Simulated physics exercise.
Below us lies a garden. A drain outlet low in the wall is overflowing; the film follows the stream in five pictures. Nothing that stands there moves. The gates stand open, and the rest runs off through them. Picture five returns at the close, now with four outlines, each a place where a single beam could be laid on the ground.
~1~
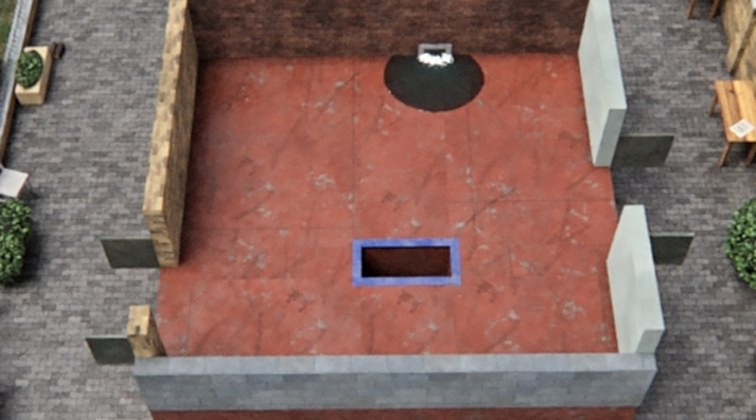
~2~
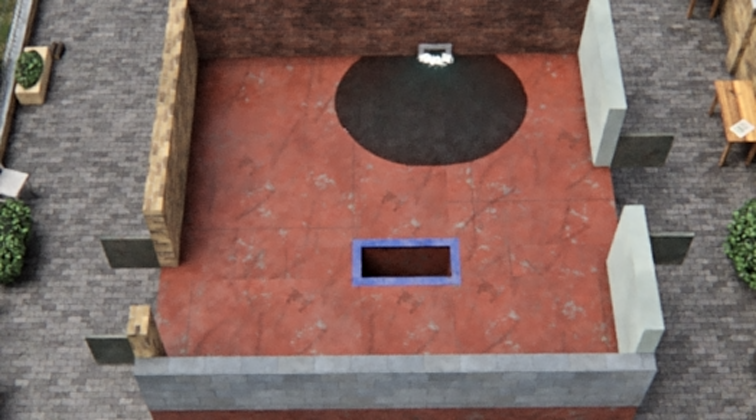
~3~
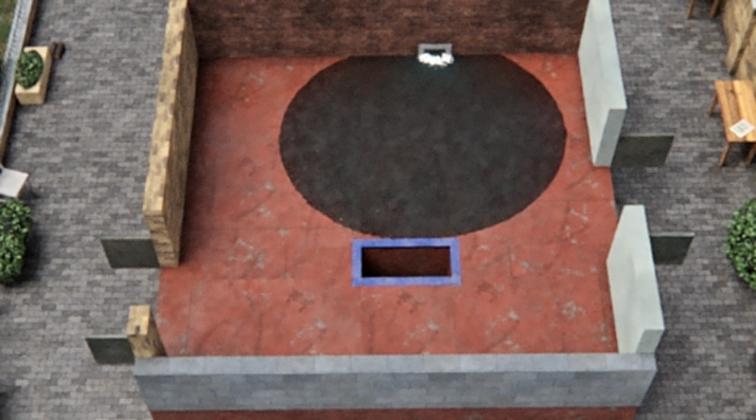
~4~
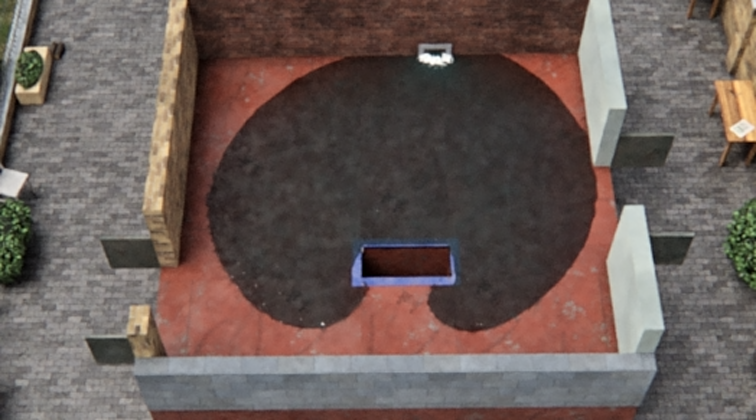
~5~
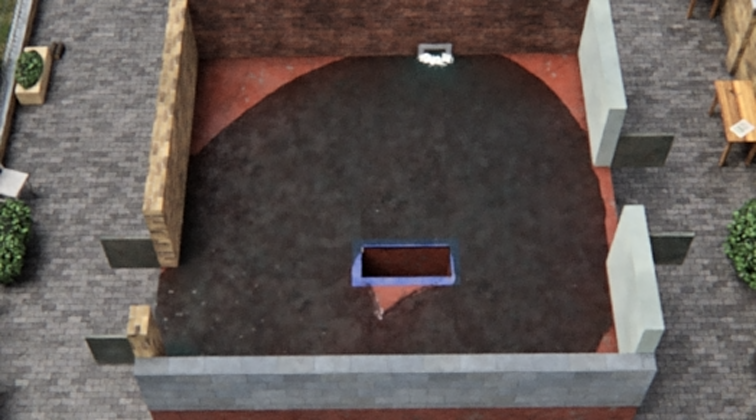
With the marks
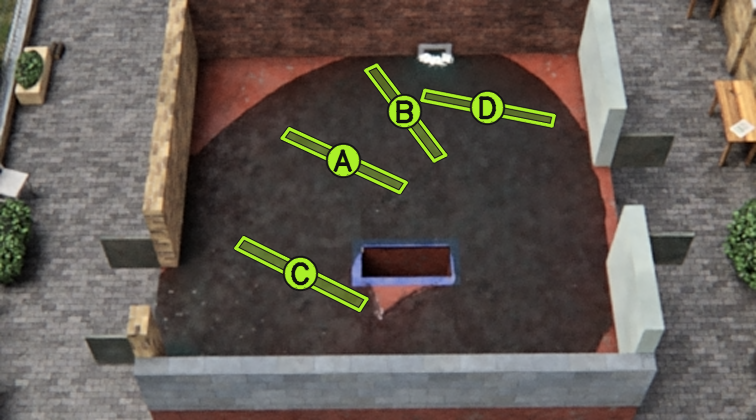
Walled garden from above, dark water spreading from an outlet at the back wall across red paving and around a blue-edged pit.
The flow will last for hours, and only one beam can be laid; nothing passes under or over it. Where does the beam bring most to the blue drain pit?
The best spot is C.
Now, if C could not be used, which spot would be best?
A it is.
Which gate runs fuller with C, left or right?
The left one.
On the marked copy, A from (285, 133) to (402, 187); B from (371, 67) to (439, 157); C from (239, 243) to (363, 304); D from (423, 95) to (553, 120).
Choosing A, about 32 % of the stream goes into the blue drain pit, about 66 % out by the gates.
Choosing B, about 16 % of the stream goes into the blue drain pit, about 84 % out by the gates.
Choosing C, about 44 % of the stream goes into the blue drain pit, about 55 % out by the gates.
Choosing D, about 18 % of the stream goes into the blue drain pit, about 82 % out by the gates.
